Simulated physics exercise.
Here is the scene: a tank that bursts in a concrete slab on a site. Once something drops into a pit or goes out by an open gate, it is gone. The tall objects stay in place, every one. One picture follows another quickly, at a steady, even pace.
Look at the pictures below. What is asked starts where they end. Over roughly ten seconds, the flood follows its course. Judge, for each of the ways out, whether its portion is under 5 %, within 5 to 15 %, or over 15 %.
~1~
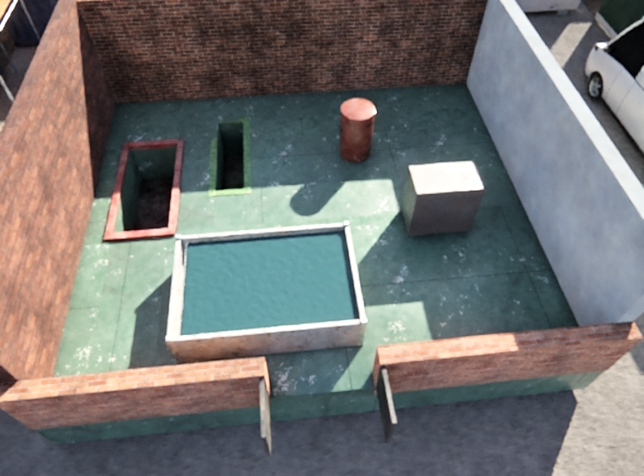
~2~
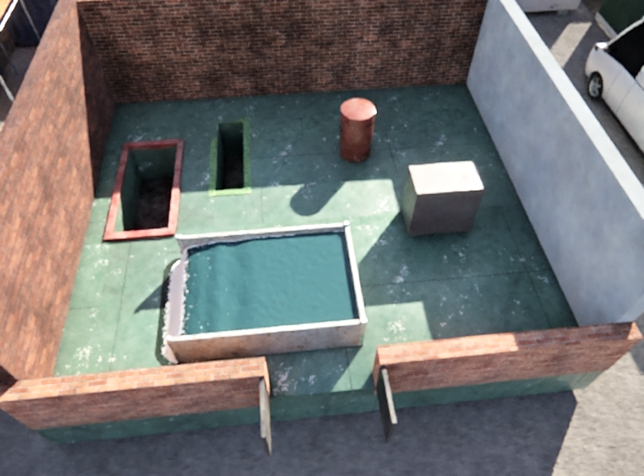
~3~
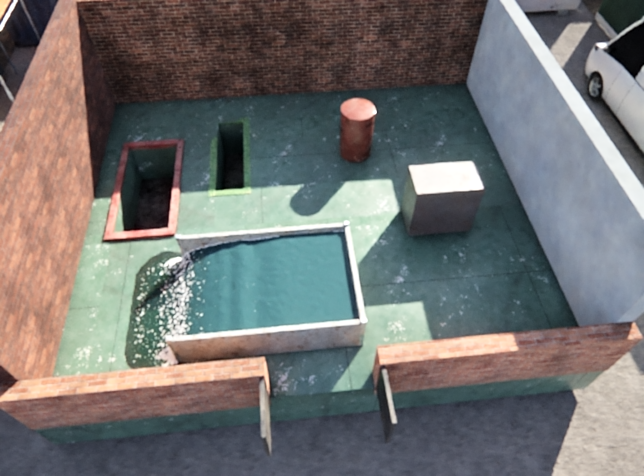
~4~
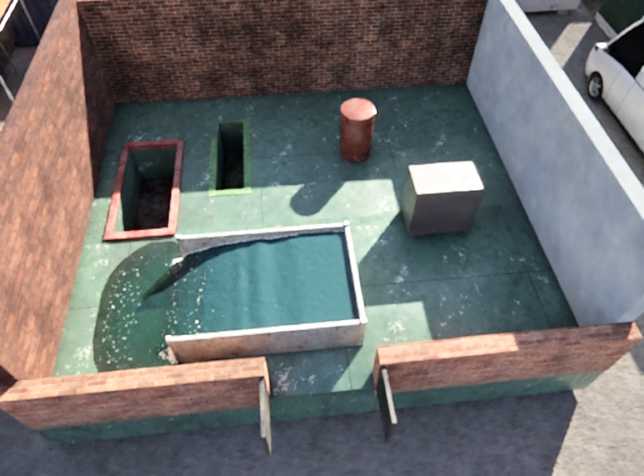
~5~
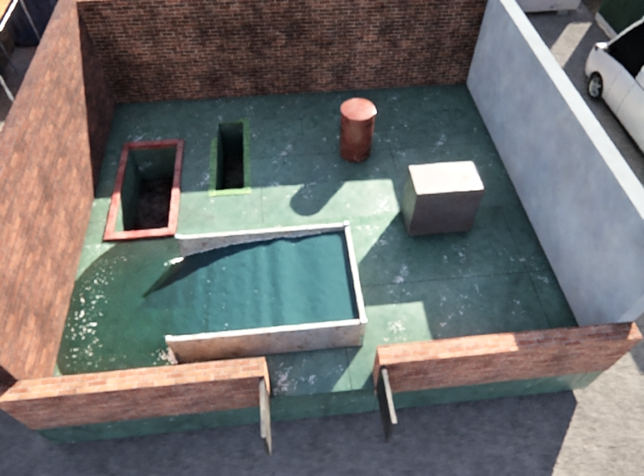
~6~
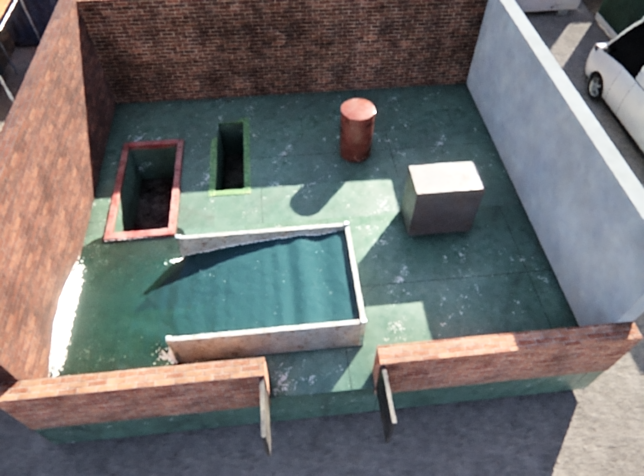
The gate pulls in a so-so amount - five to fifteen per cent; the red pit pulls in a good deal - past fifteen per cent; the green pit pulls in a so-so amount - five to fifteen per cent.
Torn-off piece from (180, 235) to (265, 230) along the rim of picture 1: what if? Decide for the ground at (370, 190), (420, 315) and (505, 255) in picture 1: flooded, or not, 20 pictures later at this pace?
Result, in sequence: Untouched by the flood; untouched by the flood; untouched by the flood.
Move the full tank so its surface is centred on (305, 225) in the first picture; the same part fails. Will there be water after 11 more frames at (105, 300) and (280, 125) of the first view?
The first spot ends up waterlogged, while the second ends up bone-dry.
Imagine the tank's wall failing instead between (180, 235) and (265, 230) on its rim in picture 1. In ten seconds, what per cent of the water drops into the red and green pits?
Approximately, red takes 14 % and green takes 35 %.
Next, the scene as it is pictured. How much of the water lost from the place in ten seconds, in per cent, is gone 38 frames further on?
I make it 80 per cent.
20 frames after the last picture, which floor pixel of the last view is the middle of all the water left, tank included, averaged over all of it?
At about (176, 292).
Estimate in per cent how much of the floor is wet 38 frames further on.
I reckon 55 per cent or so.
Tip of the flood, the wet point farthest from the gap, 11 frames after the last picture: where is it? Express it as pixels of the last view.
The wet edge reaches furthest near (120, 130).
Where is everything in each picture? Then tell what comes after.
The first picture shows still water in the open tank at (266, 280).
In the second picture, the front is at (176, 364), out from the gap at (184, 302).
In the third picture, water pours out at (184, 303) and has run to a hidden place.
In the fourth picture, water pours out at (184, 303) and has run to a hidden place.
In the fifth picture, the front is at (65, 366), out from the gap at (184, 303).
In the sixth picture, the front is at a hidden place, out from the gap at (184, 303).
A moment on, water covers 15 % of the floor; the gate 0 %, the red pit 0 %, the green pit 0 %.
Next, water covers 15 % of the floor; the gate 0 %, the red pit 3 %, the green pit 0 %.
Then, water covers 25 % of the floor; the gate 0 %, the red pit 13 %, the green pit 0 %.
Later, water covers 55 % of the floor; the gate 4 %, the red pit 23 %, the green pit 3 %.
In the end, water covers 70 % of the floor; the gate 7 %, the red pit 24 %, the green pit 7 %.
